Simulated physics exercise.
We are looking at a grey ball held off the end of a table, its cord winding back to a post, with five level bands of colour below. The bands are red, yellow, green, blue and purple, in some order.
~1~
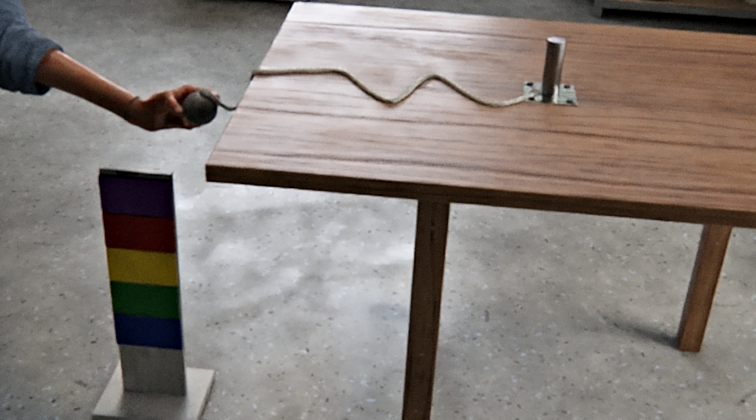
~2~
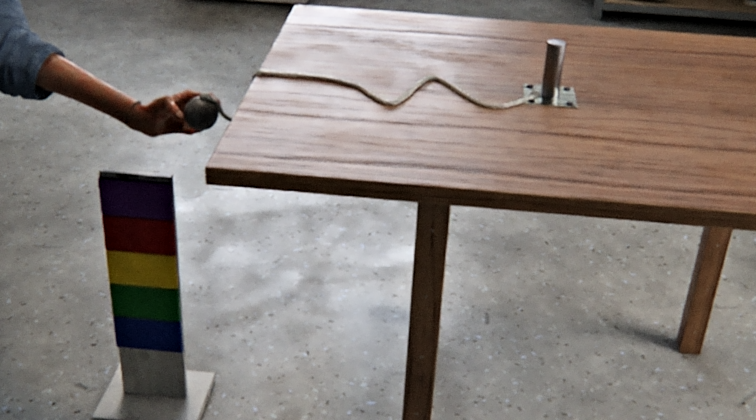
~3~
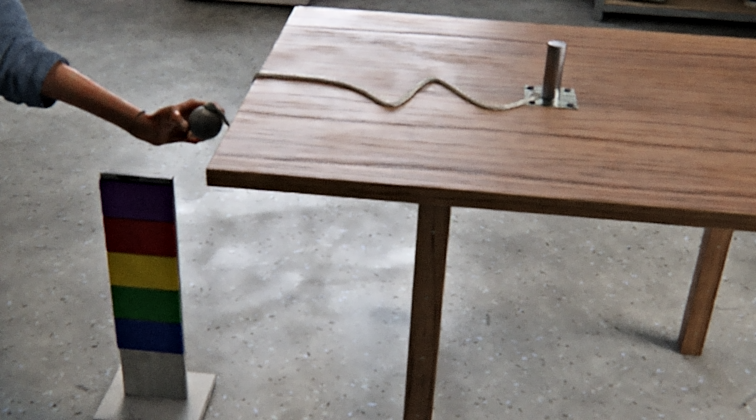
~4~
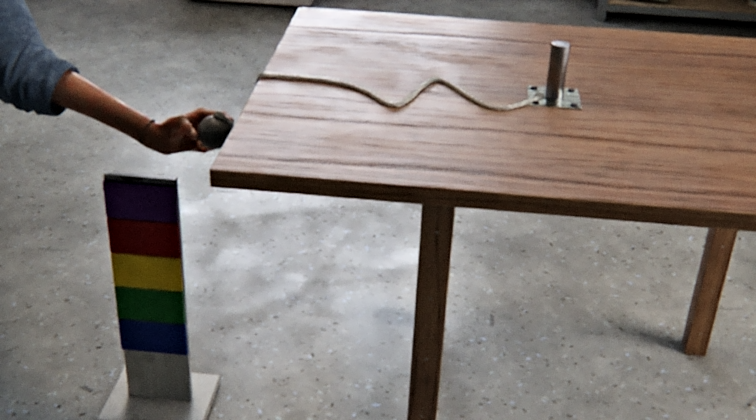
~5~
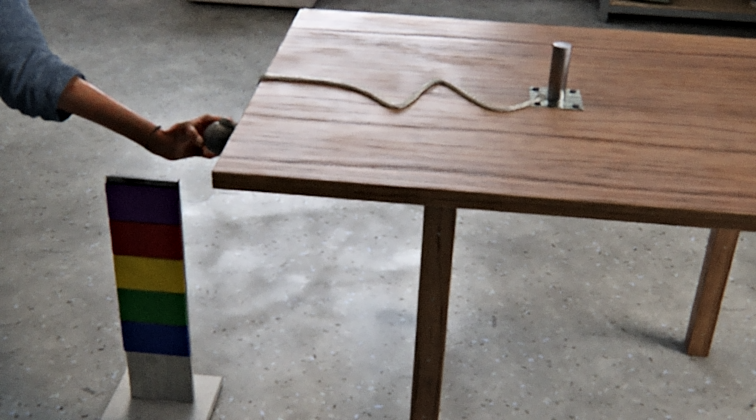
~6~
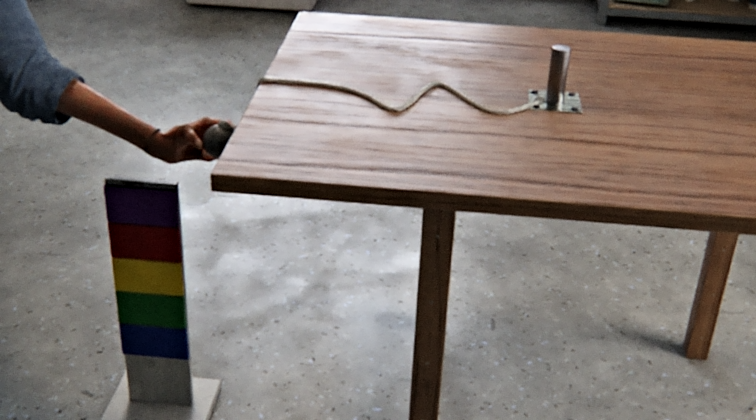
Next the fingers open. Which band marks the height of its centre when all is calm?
Its middle rests at the yellow band.
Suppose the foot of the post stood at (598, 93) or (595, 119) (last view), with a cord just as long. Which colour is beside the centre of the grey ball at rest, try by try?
One after the other, red; red.
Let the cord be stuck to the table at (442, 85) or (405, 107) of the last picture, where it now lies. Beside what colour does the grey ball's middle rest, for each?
Try by try: Red; purple.
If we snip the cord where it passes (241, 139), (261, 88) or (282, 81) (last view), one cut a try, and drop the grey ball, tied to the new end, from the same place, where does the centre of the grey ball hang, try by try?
Try by try, around (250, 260), (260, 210) and (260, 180).
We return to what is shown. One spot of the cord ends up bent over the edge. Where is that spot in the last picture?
It lies at about (362, 95).
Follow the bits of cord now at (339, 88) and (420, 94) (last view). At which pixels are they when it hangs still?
Near (261, 109) and (359, 87).
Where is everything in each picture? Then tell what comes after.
In the first picture, grey ball (200, 109); purple (135, 198); red (138, 234); yellow (141, 268); green (144, 301); blue (147, 333).
In the second picture, grey ball (201, 114); cord through (505, 106) (445, 83) (402, 100) (337, 81) (256, 78).
In the third picture, grey ball (206, 123).
In the fourth picture, grey ball (215, 132); cord through (510, 108) (450, 84) (406, 102) (338, 83) (260, 83).
In the fifth picture, grey ball (220, 138).
In the sixth picture, grey ball (220, 141); cord through (510, 112) (450, 89) (407, 106) (339, 88) (261, 87).
Soon after, ball near (294, 279); level with yellow.
After that, ball near (246, 271); level with yellow.
In the end, ball near (261, 273); level with yellow. The yellow one.
